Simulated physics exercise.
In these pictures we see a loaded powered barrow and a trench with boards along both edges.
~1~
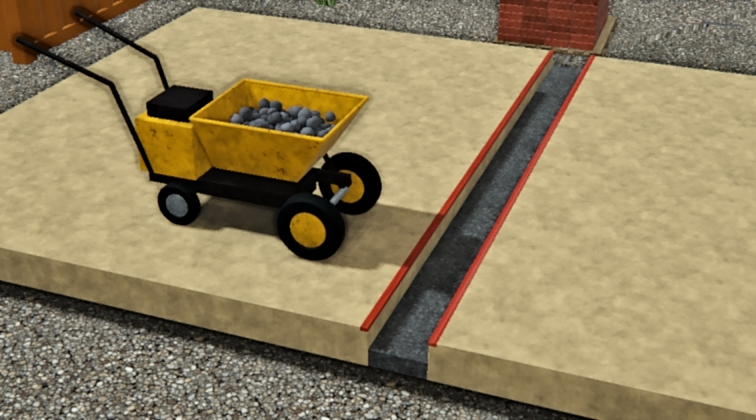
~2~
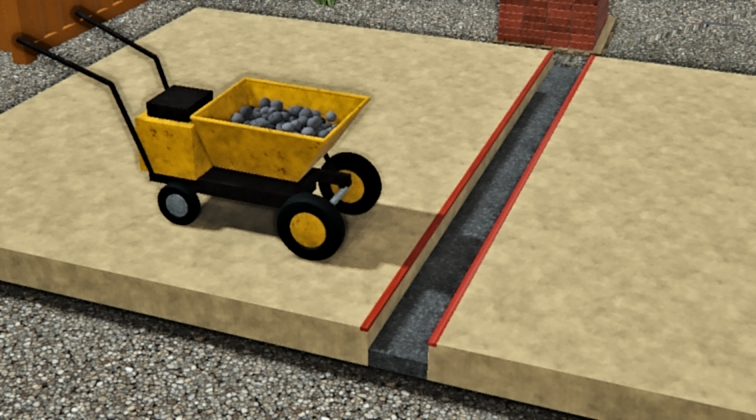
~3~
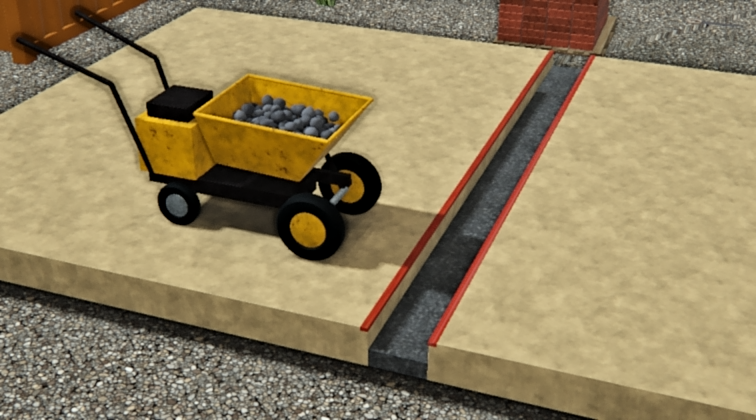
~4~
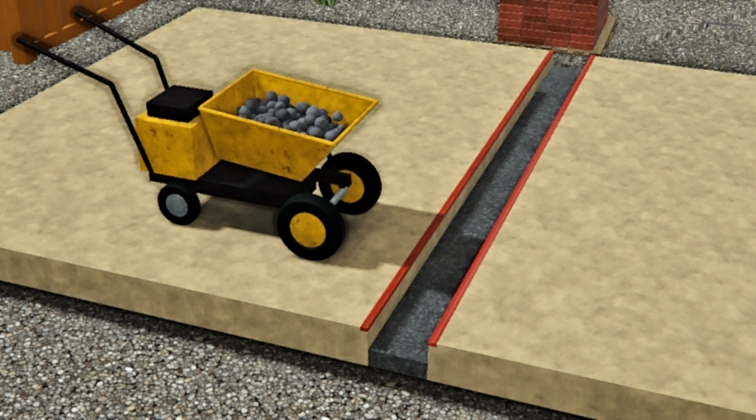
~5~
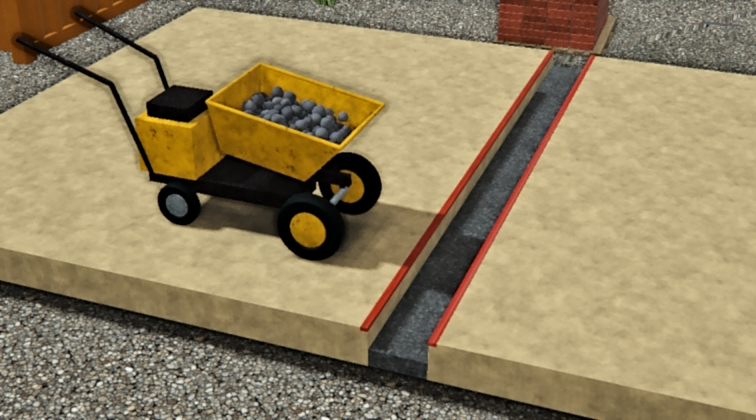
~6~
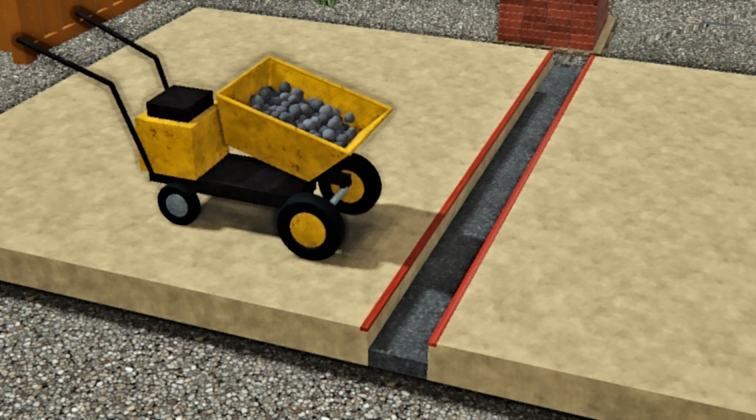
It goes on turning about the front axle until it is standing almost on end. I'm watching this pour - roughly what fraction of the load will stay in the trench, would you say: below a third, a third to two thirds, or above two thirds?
Upwards of two thirds.
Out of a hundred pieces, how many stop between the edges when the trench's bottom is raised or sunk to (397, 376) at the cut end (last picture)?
Around 90 percent.
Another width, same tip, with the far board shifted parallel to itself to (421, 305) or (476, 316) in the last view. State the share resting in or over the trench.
In order: Some 40 per cent, then some 100 per cent.
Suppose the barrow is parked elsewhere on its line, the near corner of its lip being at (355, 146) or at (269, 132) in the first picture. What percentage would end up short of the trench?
About 0 per cent first, about 50 per cent second.
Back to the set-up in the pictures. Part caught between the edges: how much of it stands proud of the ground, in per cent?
Roughly 25 %.
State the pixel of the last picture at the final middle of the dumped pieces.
I'd say the middle ends up at about (456, 262).
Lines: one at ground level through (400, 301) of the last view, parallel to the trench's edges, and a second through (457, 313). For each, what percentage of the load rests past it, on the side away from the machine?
Around 90 in a hundred for the first, 20 in a hundred for the second.
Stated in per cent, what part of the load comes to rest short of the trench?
That share comes out near 0 in a hundred.
Just after the last frame, skip tipped steeply; every one in the skip.
A moment on, skip tipped right over; the larger part in the skip; about a tenth in or heaped over the trench; just a few falling.
Further on, skip tipped right over; roughly a quarter in the skip; roughly two thirds in or heaped over the trench; roughly a quarter beyond it.
When it is over, skip tipped right over; just a few short of the trench; the larger part in or heaped over the trench; roughly a quarter beyond it.
